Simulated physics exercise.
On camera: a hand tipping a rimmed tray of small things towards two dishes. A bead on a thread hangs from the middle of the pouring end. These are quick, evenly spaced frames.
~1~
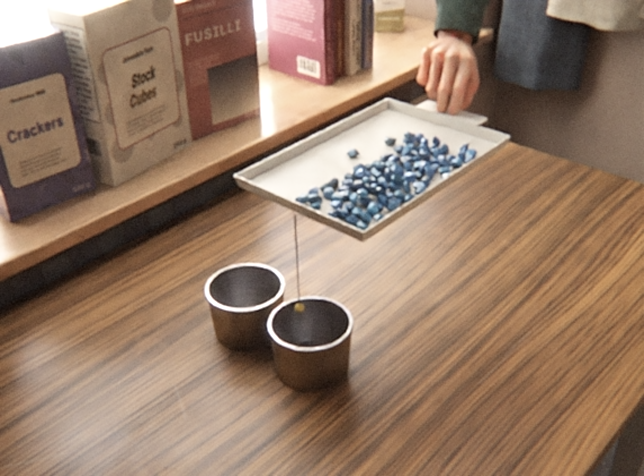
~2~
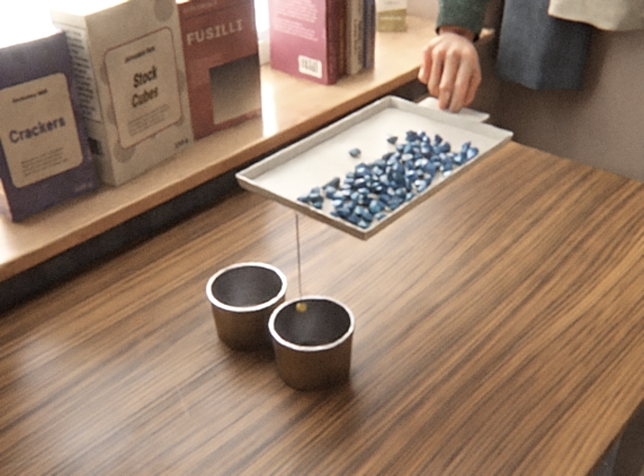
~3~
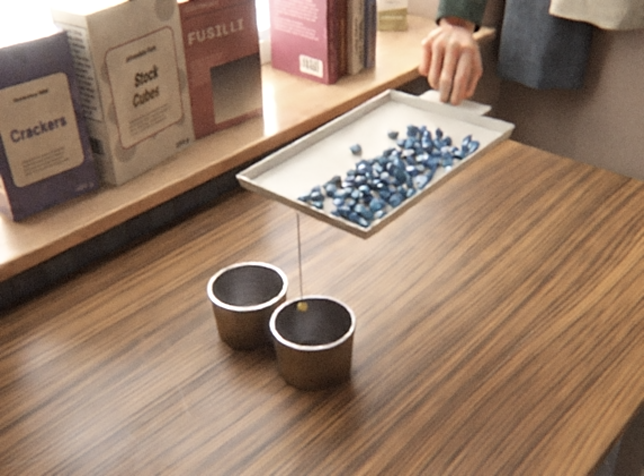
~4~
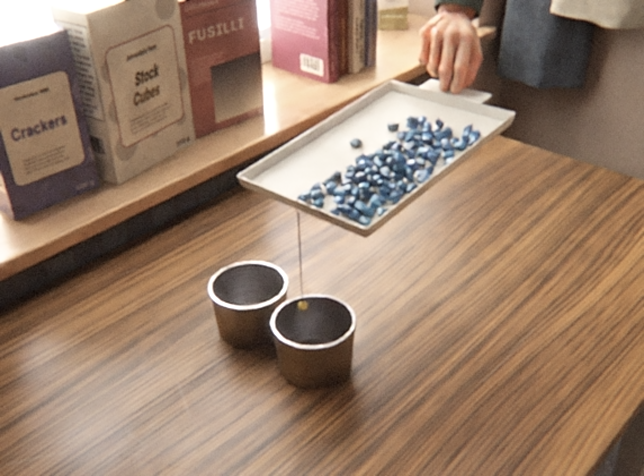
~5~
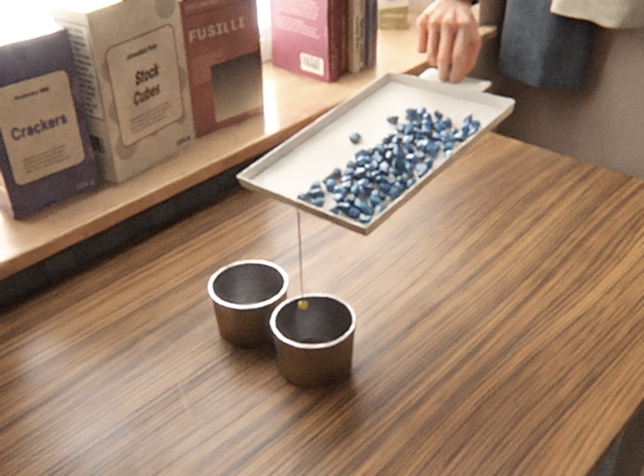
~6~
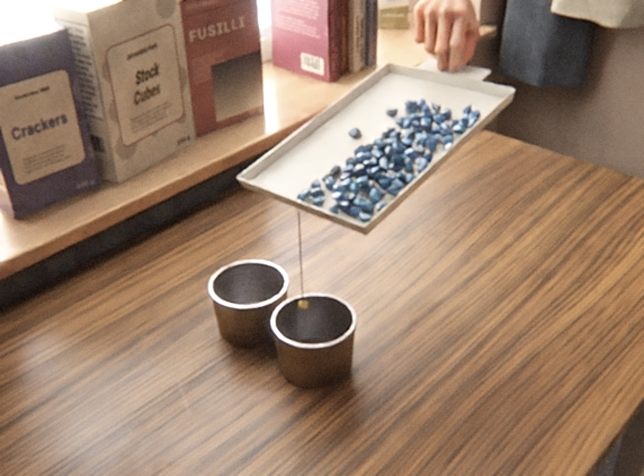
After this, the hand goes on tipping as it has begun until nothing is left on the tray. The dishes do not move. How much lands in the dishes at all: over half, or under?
The two hold only the smaller part of the load.
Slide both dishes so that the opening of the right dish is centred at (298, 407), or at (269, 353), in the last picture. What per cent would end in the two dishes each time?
About 10 and 50 per cent.
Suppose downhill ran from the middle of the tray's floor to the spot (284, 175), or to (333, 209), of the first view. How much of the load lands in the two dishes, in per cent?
In turn 70 and 10 in a hundred.
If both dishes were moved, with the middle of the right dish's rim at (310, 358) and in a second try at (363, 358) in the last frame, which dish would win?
The first try: The left dish. The second: The left one.
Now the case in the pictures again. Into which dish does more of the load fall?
Fuller: Left.
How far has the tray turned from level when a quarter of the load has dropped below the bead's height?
Near 85 degrees.
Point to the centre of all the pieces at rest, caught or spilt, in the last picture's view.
Roughly at (229, 362).
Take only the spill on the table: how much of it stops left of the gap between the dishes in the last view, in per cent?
Some 90 per cent.
Soon after the last picture, tray tipped steeply; nearly all on the tray; a stray few in the air.
A little later, tray tipped right over; about a quarter on the tray; a stray few in the right dish; a small part in the left dish; about a third outside both; about a third in the air.
Later still, tray tipped past a quarter turn; a stray few in the right dish; about a third in the left dish; about two thirds outside both.
At rest, tray tipped past a quarter turn; a stray few in the right dish; about a third in the left dish; about two thirds outside both.
